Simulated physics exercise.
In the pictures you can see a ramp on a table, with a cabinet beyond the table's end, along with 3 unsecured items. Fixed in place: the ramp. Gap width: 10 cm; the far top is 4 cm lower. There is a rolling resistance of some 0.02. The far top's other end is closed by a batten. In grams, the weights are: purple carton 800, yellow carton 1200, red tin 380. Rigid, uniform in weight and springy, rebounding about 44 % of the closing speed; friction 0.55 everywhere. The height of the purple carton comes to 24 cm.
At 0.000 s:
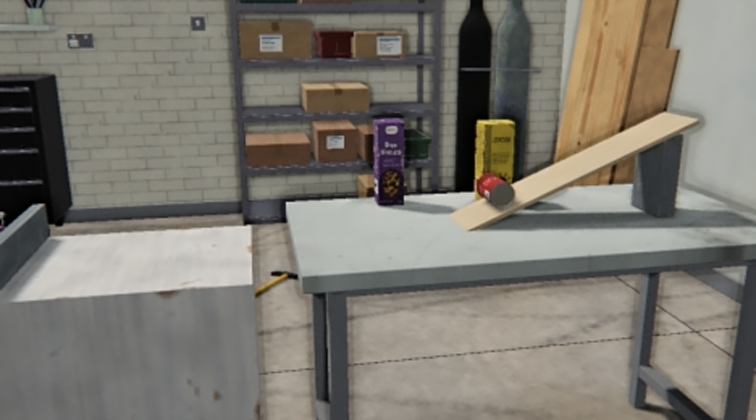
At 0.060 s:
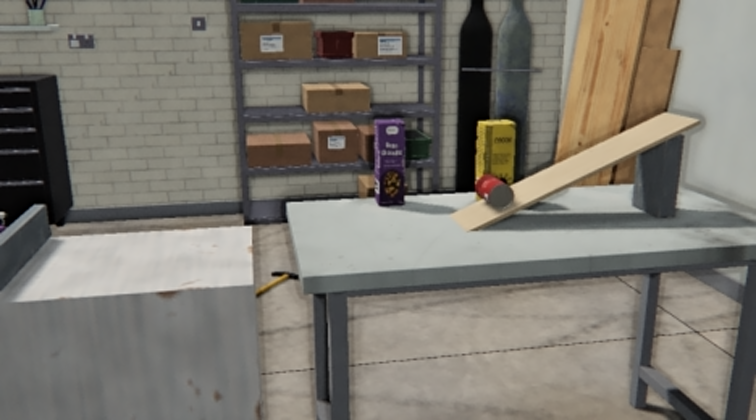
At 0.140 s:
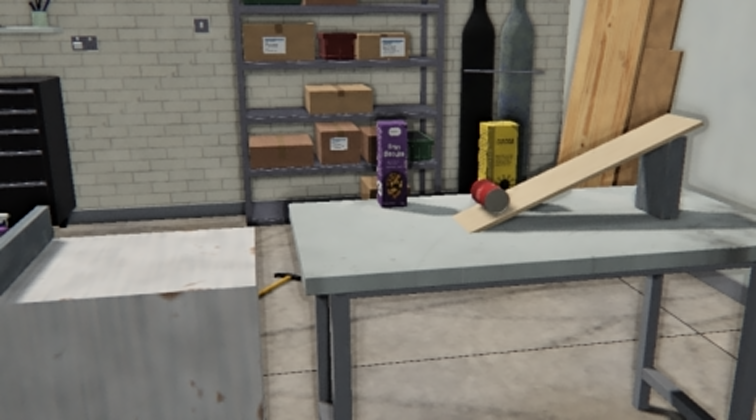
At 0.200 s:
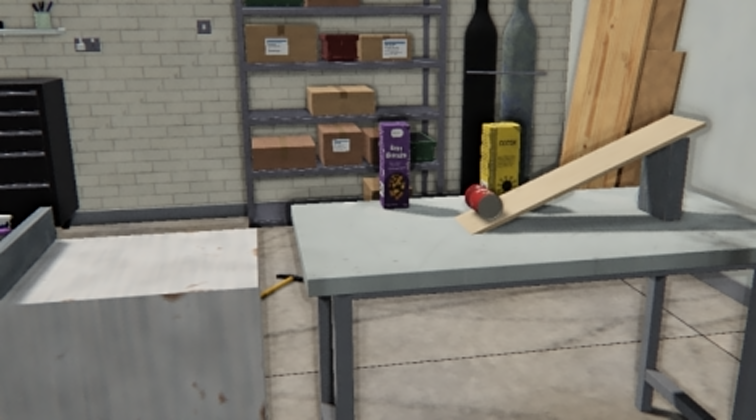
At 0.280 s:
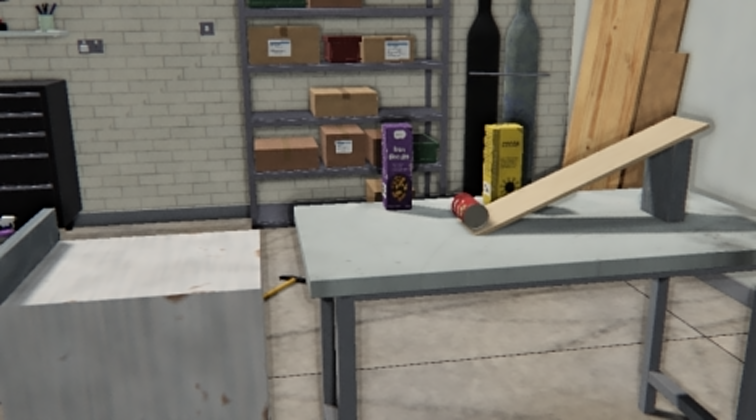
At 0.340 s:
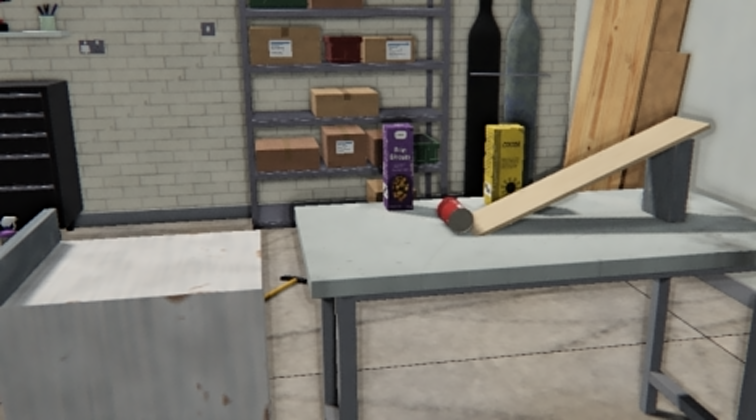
We see a workshop table with a wooden ramp, a purple carton and a yellow carton, beside a lower grey cabinet. A red tin rolls down the ramp's lower part and onto the tabletop, moving left.
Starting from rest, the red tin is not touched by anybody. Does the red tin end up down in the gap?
Most likely it fails the leap.
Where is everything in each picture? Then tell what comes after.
In the first frame, 52 cm to the edge; red tin (495, 191); purple carton (389, 163).
In the second frame, 52 cm to the edge; red tin (494, 192); purple carton (390, 163).
In the third frame, 50 cm to the edge; red tin (490, 196); purple carton (392, 164).
In the fourth frame, 48 cm to the edge; red tin (484, 202); purple carton (394, 166).
In the fifth frame, 43 cm to the edge; red tin (470, 211); purple carton (397, 167).
In the sixth frame, 39 cm to the edge; red tin (455, 216); purple carton (398, 167).
After 0.64 s, 19 cm to the edge; red tin near (376, 220).
After 1.14 s, down in the gap; red tin near (297, 273).
After 1.44 s, down in the gap.
By the end (1.7 s), down in the gap; the bystanders in place, give or take 8 cm.
